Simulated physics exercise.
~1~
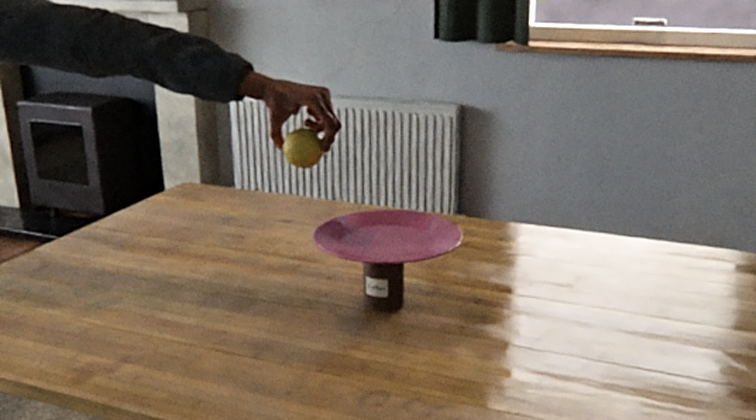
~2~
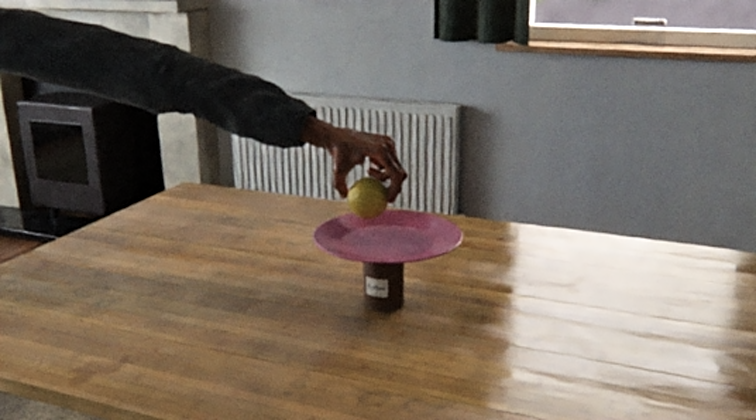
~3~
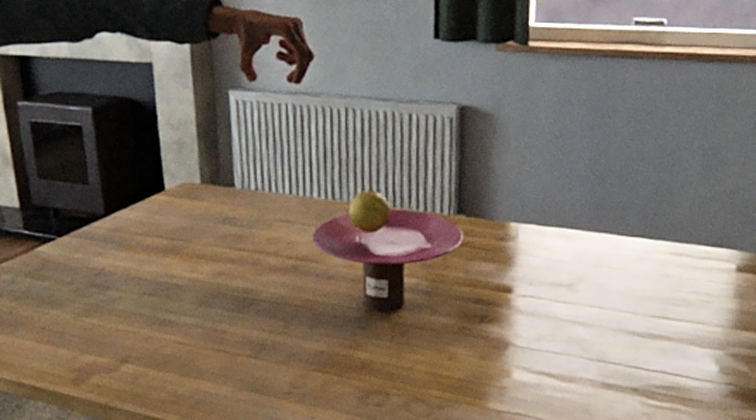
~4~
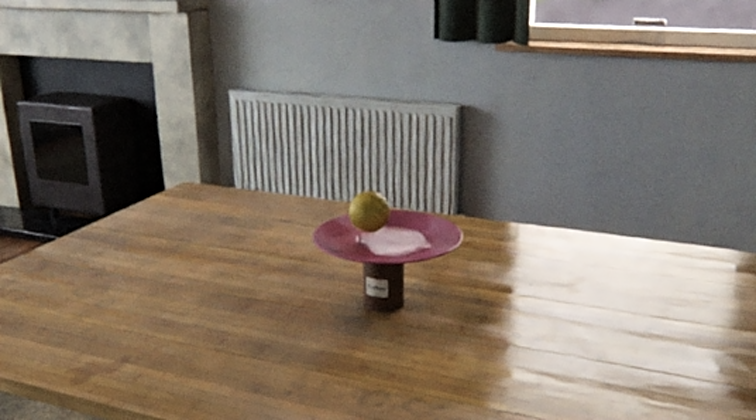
In a grey-walled room with a white radiator and a dark stove at left, a wooden table is seen from slightly above. A pink plate sits balanced on a small brown jar near the middle of the table. A hand in a dark sleeve reaches in from the left, holding a yellow lemon above the plate. It carries the lemon right and down, sets it on the left part of the plate, then lets go and draws back to the left. The arm leaves view, and the lemon rests on the plate, with the plate still steady on the jar.
